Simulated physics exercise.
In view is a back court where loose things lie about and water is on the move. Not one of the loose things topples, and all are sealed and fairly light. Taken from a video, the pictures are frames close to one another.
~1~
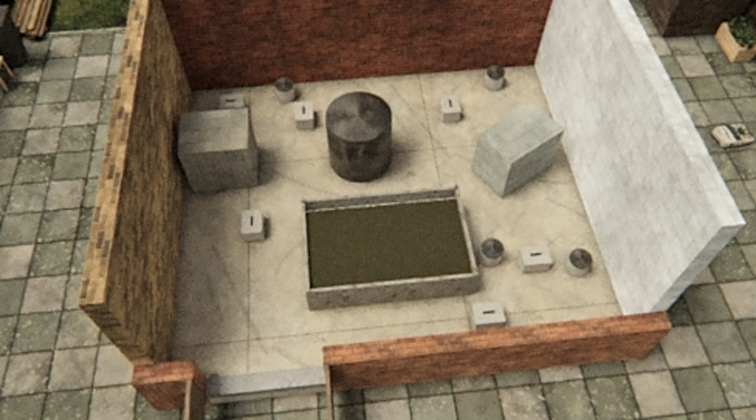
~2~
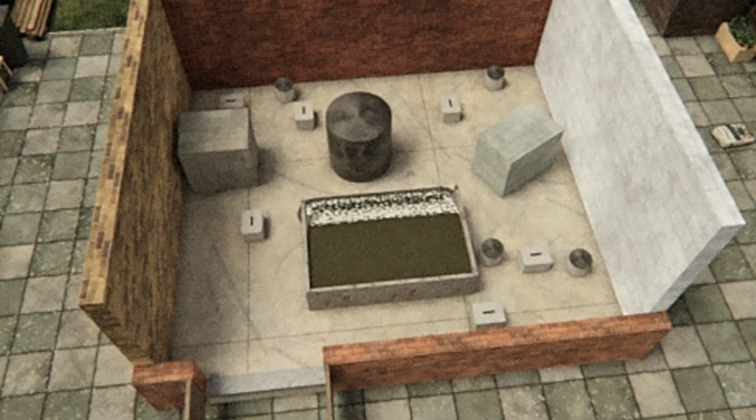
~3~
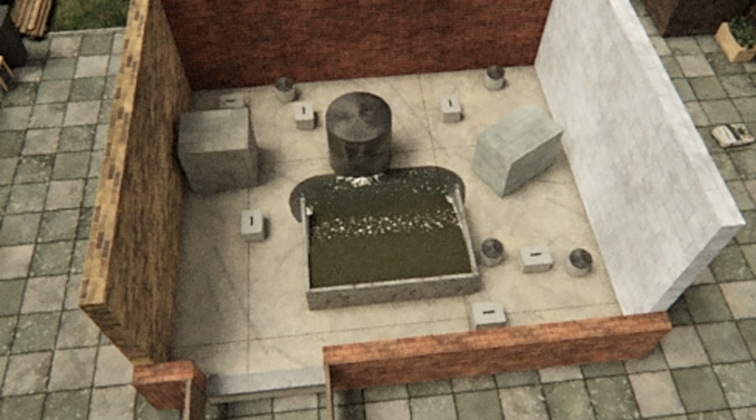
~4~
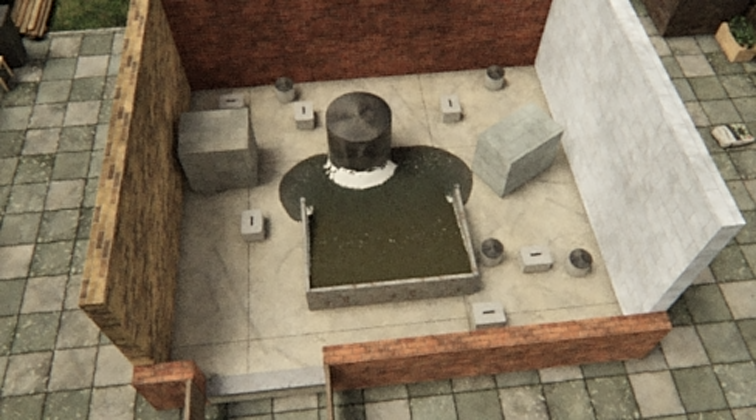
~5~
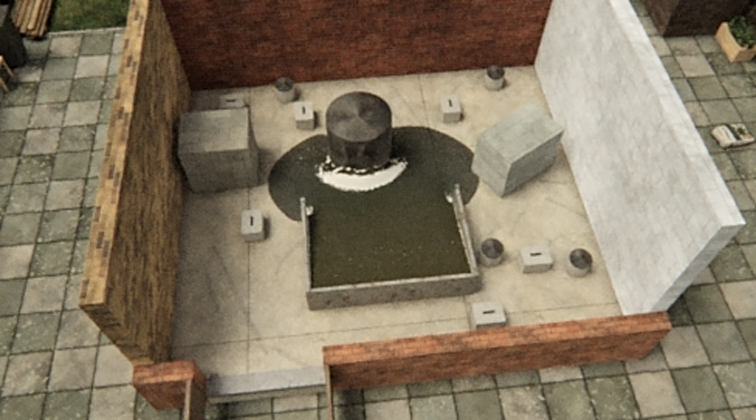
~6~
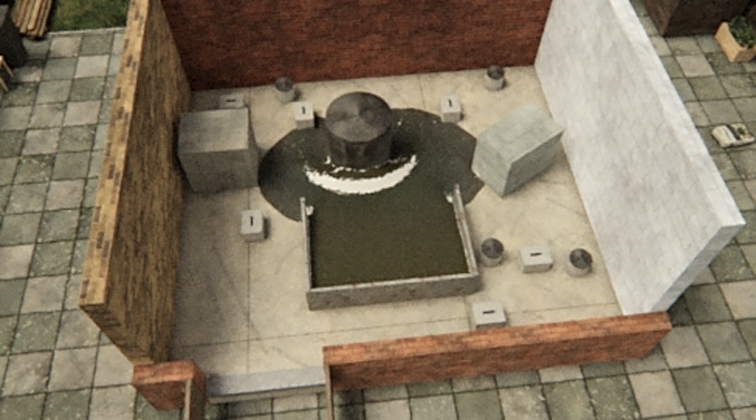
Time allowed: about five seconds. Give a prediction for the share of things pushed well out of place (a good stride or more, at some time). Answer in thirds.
One to two thirds.
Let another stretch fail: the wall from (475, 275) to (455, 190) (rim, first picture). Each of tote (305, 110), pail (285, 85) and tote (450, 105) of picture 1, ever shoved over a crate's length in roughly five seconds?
Each in turn, never travels that far, never travels that far, never travels that far.
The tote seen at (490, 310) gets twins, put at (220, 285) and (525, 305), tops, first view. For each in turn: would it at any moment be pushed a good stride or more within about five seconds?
Sequence: Scarcely shifts; scarcely shifts.
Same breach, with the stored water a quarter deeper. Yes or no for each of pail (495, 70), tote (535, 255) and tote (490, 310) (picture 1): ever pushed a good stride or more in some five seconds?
Taking each in turn, the answer is did it, did it, came up short.
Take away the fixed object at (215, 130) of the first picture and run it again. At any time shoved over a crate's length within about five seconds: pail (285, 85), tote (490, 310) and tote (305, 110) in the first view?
Each in the order asked: Got moved a good way; moved little if at all; got moved a good way.
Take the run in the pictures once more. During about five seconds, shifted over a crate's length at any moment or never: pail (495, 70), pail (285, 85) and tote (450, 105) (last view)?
Listed order gives past that mark, then below that mark, and lastly past that mark.
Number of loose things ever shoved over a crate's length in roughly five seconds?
So that is 4.
A moment on, 0 of 10 are well off their spots; 0 afloat.
Next, 3 of 10 are well off their spots; 4 afloat.
Later, 4 of 10 are well off their spots; 5 afloat.
In the end, 4 of 10 are well off their spots, and 4 have been at some point; 4 afloat.
